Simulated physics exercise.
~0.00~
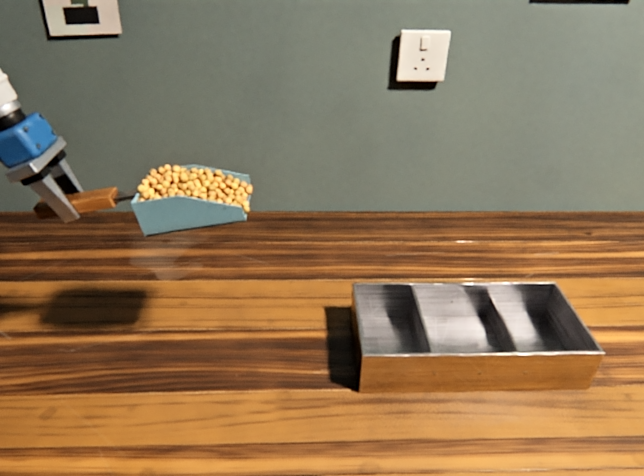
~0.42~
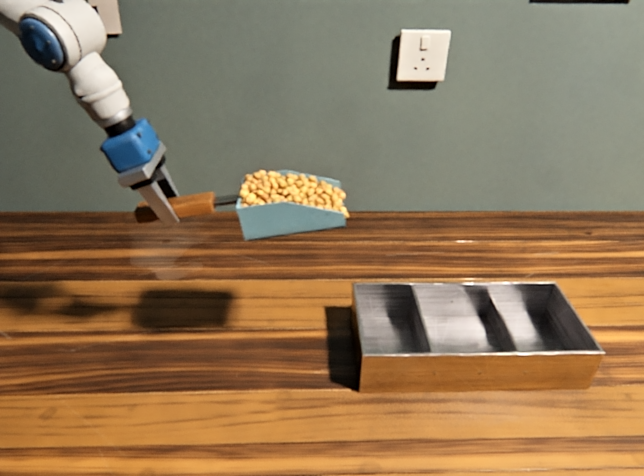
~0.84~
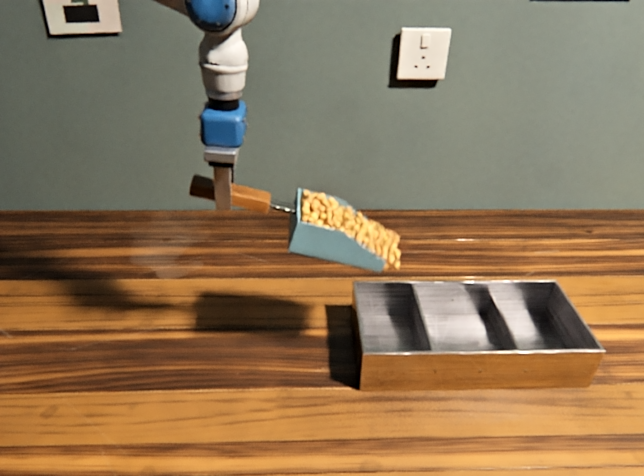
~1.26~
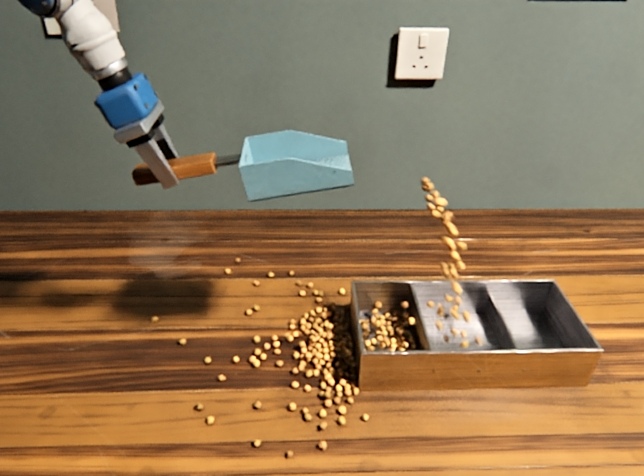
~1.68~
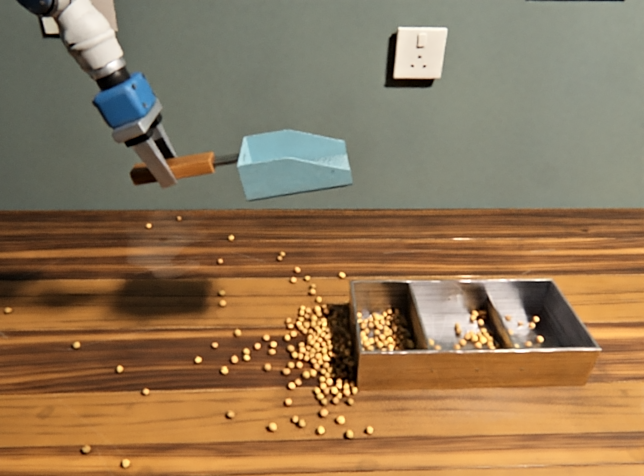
On a striped wooden table against a grey-green wall with a white socket, a robot arm at the left holds a blue scoop heaped with dried chickpeas. It carries the scoop right, toward an open box divided into three parts. Near the box's left end, the scoop tips forward and the chickpeas slide toward its front edge. The arm then draws the emptied scoop back up and left while chickpeas scatter over the table and a stream drops into the box. Finally the scoop stays still, with some chickpeas in the box but more than half strewn outside it.
